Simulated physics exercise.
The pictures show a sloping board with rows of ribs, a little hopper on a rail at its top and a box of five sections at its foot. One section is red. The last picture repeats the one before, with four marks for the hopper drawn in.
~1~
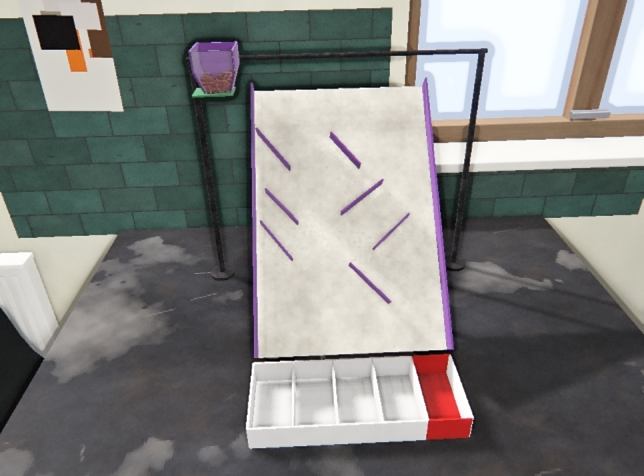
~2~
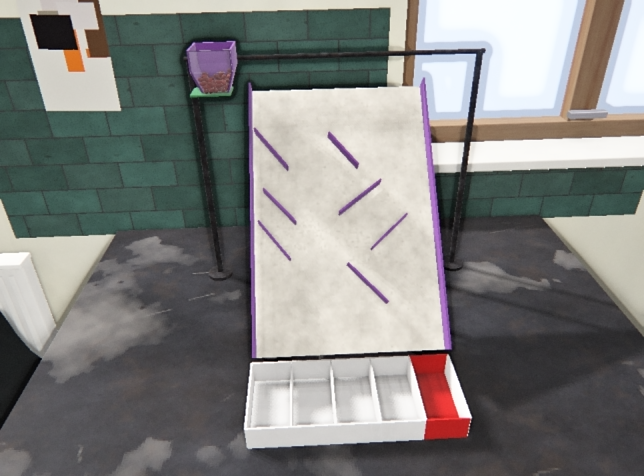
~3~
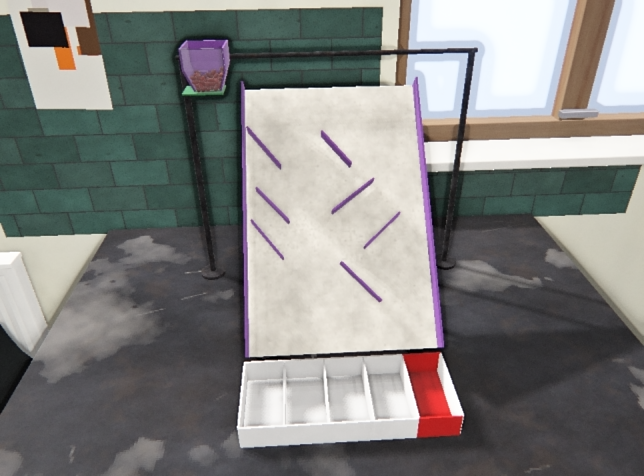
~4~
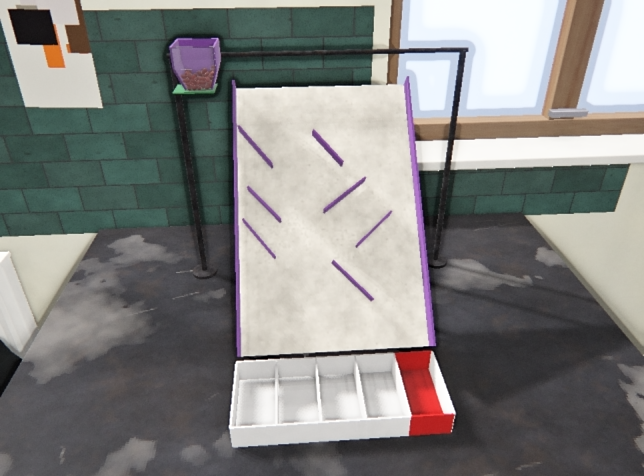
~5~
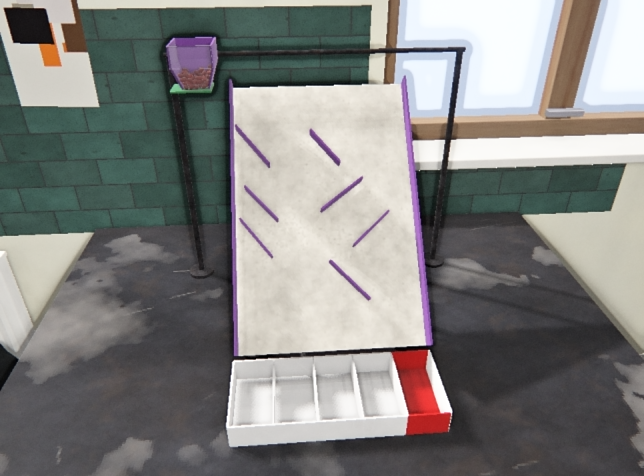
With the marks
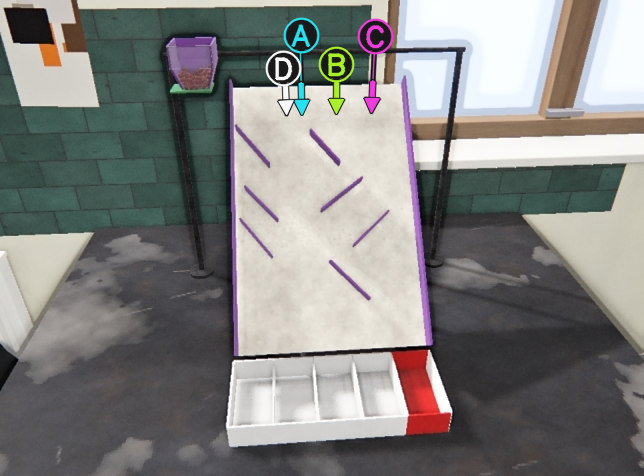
In this clip, a purple hopper of kidney beans sits on a rail above a sloping board with purple ribs and a five-section box, one section red, as the view shifts slightly and nothing else visibly moves.
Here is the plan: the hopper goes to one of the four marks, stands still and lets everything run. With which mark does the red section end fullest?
Use mark C.
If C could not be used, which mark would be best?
That is mark B.
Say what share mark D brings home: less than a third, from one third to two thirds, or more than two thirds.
Mark D gives less than a third.
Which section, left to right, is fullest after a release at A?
The second from the left.
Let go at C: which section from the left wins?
It is the fifth one.
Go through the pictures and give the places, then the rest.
The first picture shows hopper (217, 82), kidney beans, door shut.
The second picture shows ribs (254, 128) to (287, 166), (329, 131) to (359, 164), (263, 188) to (296, 221).
The third picture shows ribs (333, 210) to (374, 178), (251, 219) to (283, 257), (366, 246) to (400, 212).
The fourth picture shows ribs (333, 260) to (374, 300).
The fifth picture shows red section (428, 422), number 5 of 5 from the left.
On the marked copy, mark A meets the board at (301, 109); mark B meets the board at (336, 108); mark C meets the board at (371, 107); mark D meets the board at (286, 109).
If A is chosen, about a tenth in the red section, the larger part in other sections, about a tenth outside the box.
If B is chosen, roughly a third in the red section, roughly two thirds in other sections, just a few outside the box.
If C is chosen, roughly half in the red section, roughly a third in other sections, about a tenth outside the box.
If D is chosen, not one piece in the red section, the larger part in other sections, about a tenth outside the box.
